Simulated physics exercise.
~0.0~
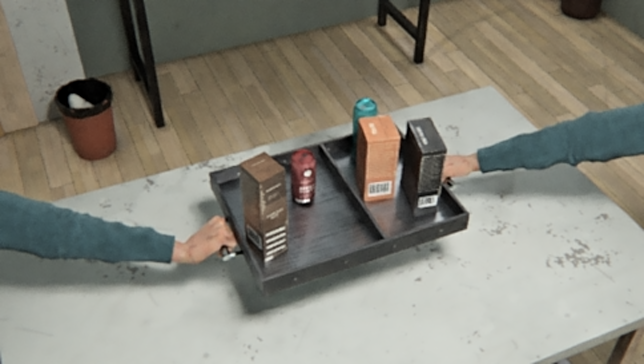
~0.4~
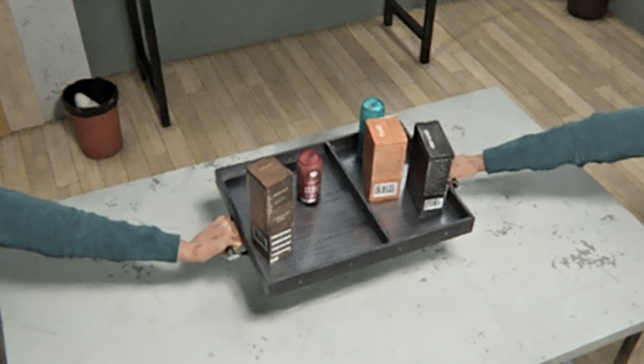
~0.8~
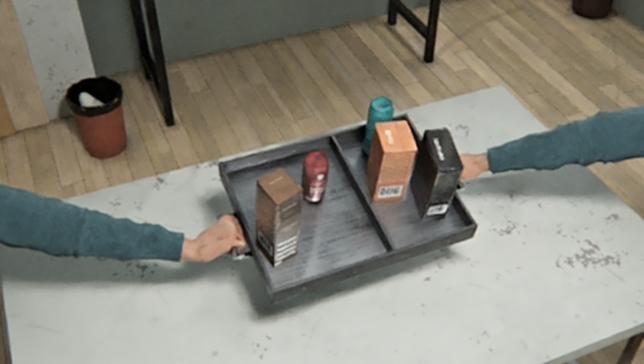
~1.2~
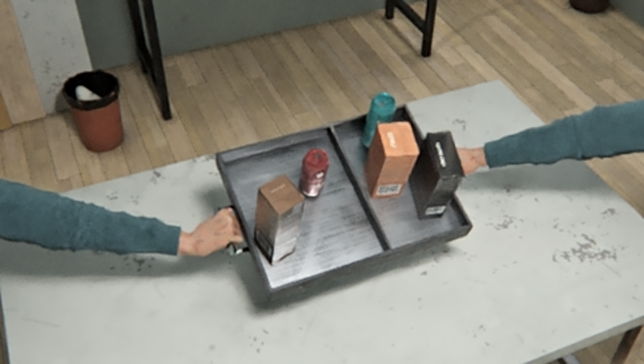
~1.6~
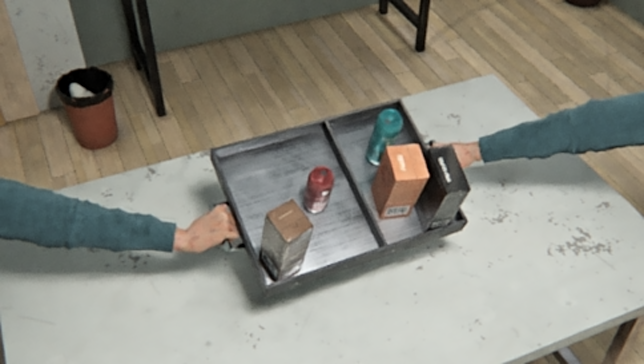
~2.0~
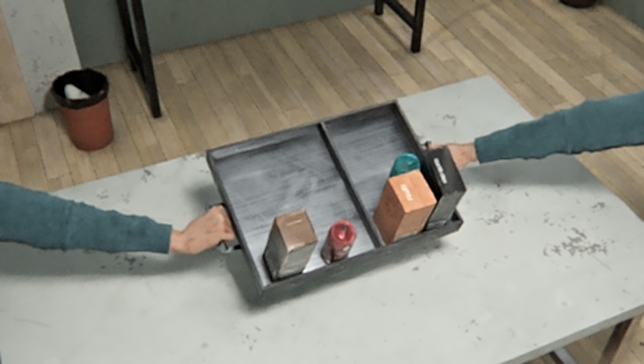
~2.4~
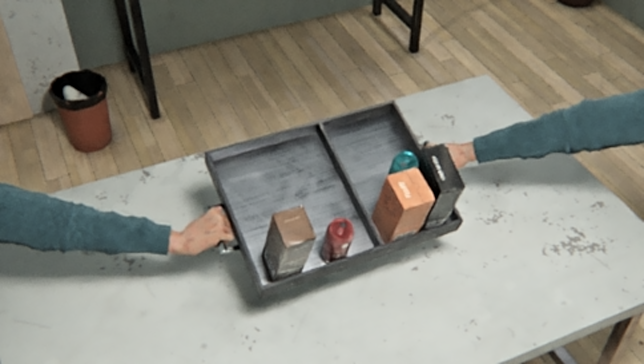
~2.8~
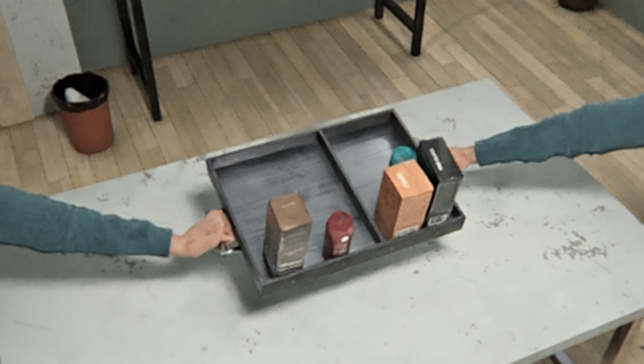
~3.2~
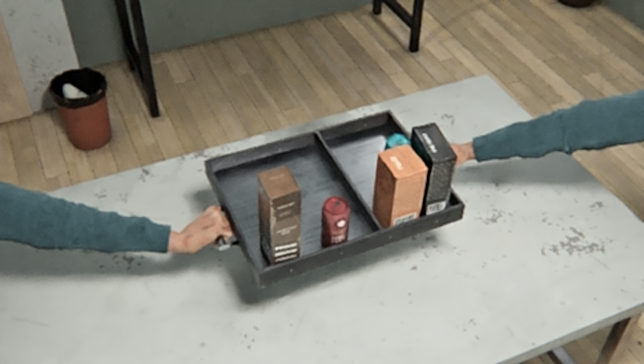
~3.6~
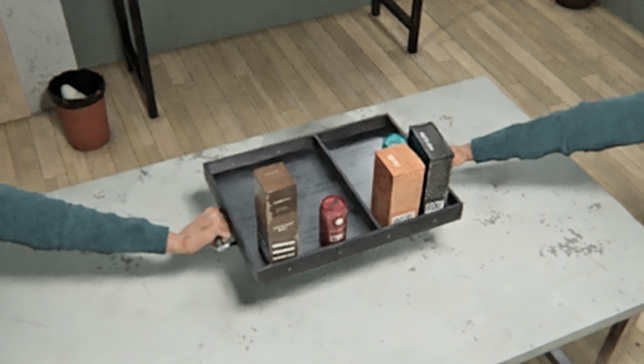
Two hands tipping a divided tray toward the viewer, cans and cartons sliding to the near side, then levelling it, all upright.
